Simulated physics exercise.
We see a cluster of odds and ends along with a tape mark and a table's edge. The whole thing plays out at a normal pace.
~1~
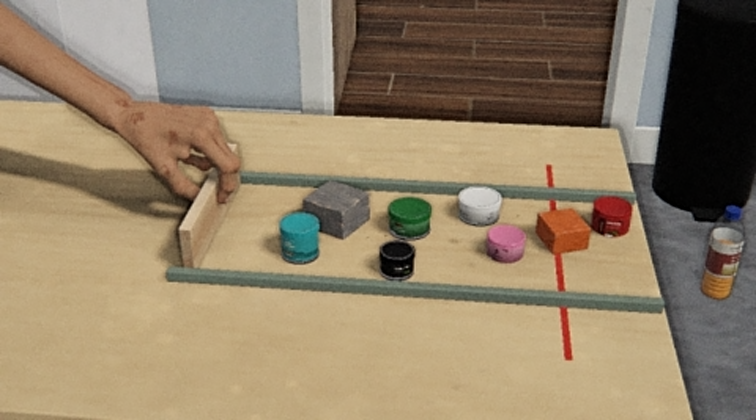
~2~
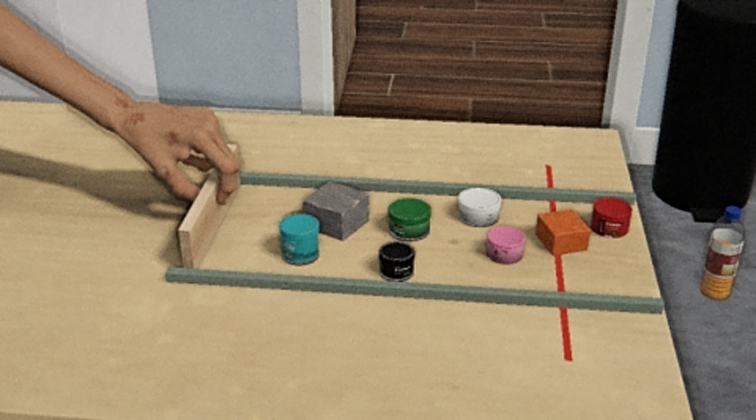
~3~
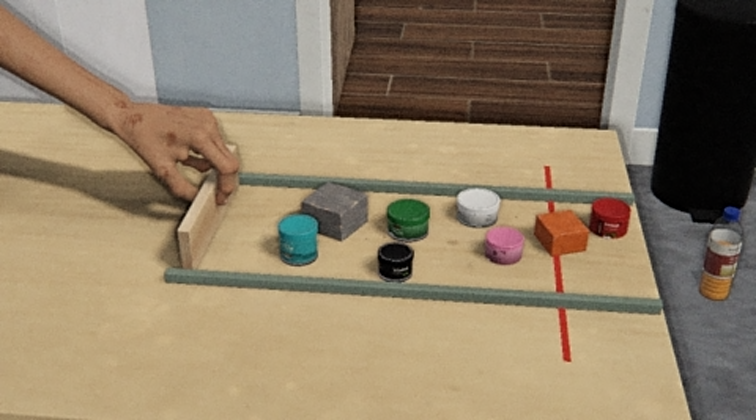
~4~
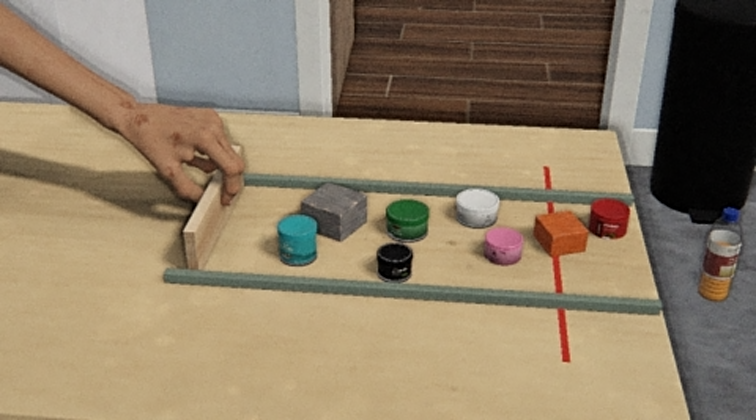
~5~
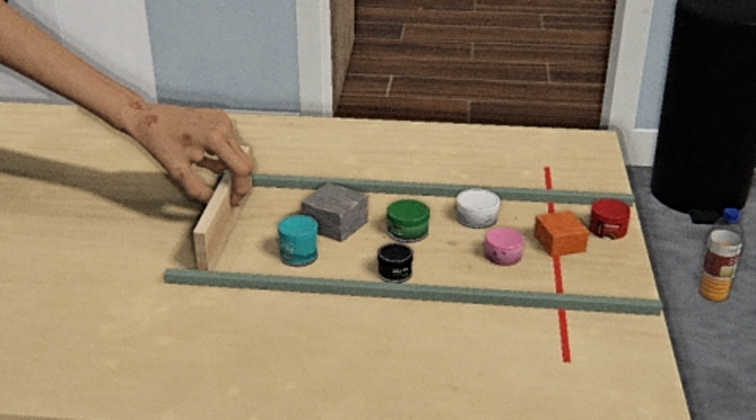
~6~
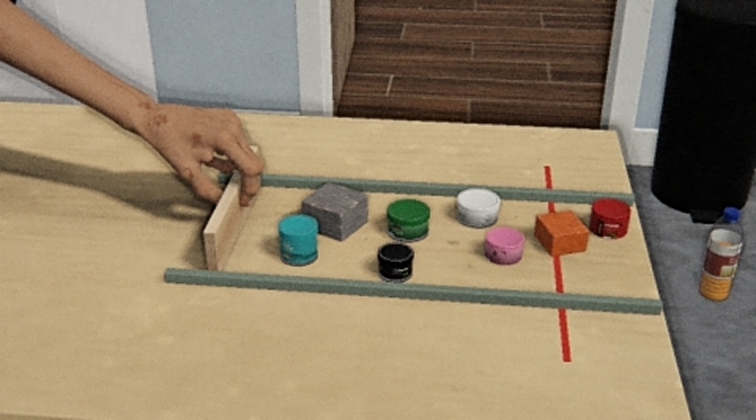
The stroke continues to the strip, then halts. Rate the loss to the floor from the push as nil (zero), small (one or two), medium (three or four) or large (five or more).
The loss is small.
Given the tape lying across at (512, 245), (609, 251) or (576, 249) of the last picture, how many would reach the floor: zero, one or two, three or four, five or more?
Going through the tapes in order, the count is no fall at all, then at least five, then 3 or 4.
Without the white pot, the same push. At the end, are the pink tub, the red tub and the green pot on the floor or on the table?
Result: Pink tub stays, red tub comes off, green pot stays.
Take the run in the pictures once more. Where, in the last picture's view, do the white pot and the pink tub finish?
First object about (614, 207); second object about (606, 250).
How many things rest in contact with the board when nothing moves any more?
At rest, 3 are in contact.
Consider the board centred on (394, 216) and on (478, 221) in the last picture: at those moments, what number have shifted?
Respectively 5 and 8.
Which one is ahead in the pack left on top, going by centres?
The green pot is foremost.
A little later, none off yet; red tub at rest near (610, 219); orange block at rest near (561, 233); pink tub at rest near (504, 247).
Next, none off yet; red tub at rest near (610, 219); orange block at rest near (561, 233); pink tub moving near (508, 249).
Later still, none off yet; red tub at rest near (621, 217); orange block shifted about its own width near (613, 238); pink tub shifted about its own width near (551, 249).
When it is over, the number that fall off is one or two; down, orange block and red tub.
